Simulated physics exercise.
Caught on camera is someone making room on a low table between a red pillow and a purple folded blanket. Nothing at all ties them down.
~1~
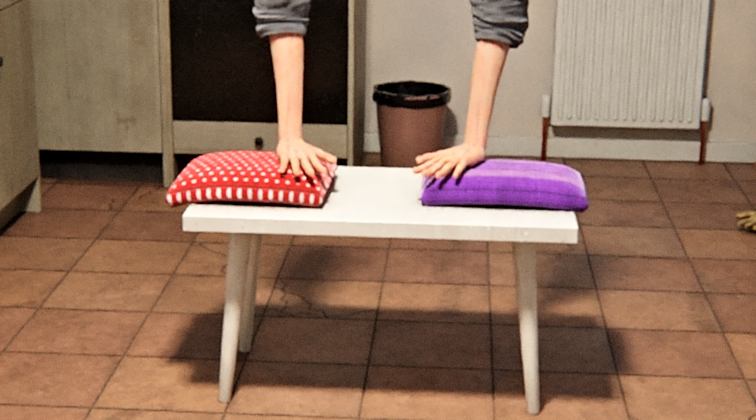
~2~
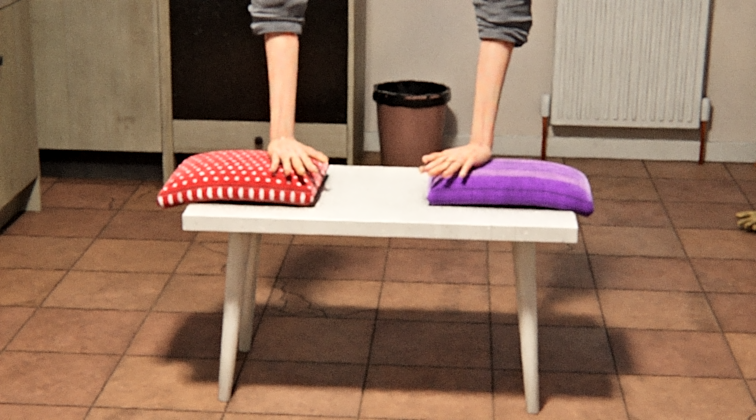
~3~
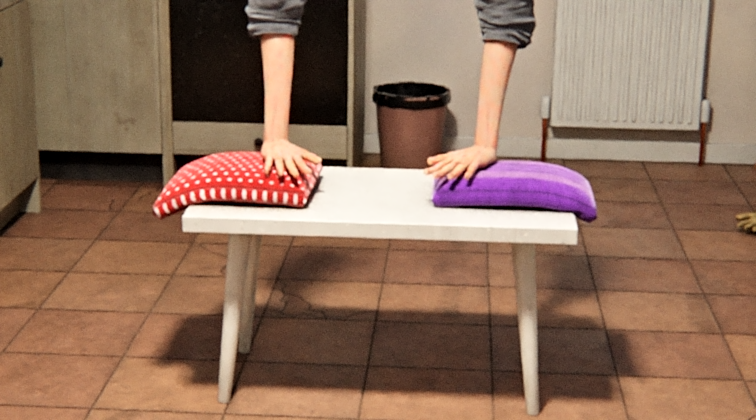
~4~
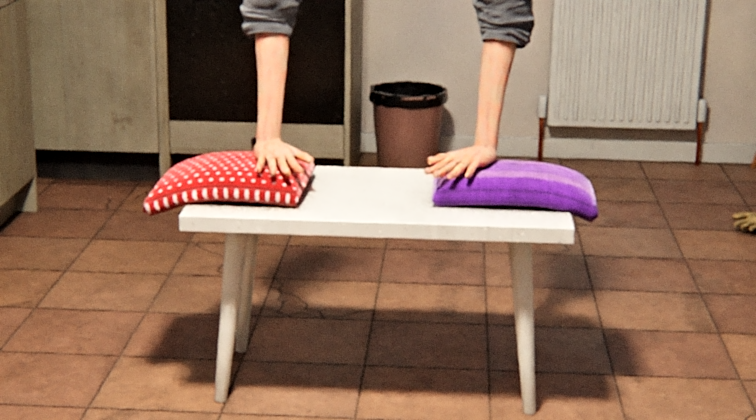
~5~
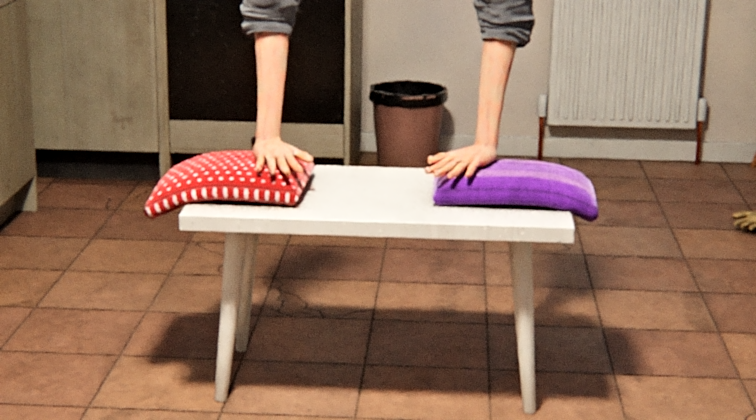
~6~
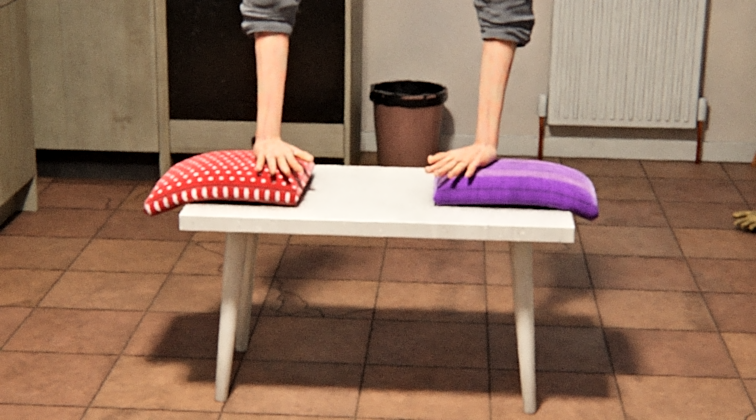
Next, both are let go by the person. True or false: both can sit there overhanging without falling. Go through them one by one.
One by one, the red pillow does not fall; the purple folded blanket does not fall.
Then, 0.50 s on from there, pillow as it was left; folded blanket as it was left.
In the end, pillow as it was left; folded blanket as it was left. The red pillow holds its place and the purple folded blanket stays up there.
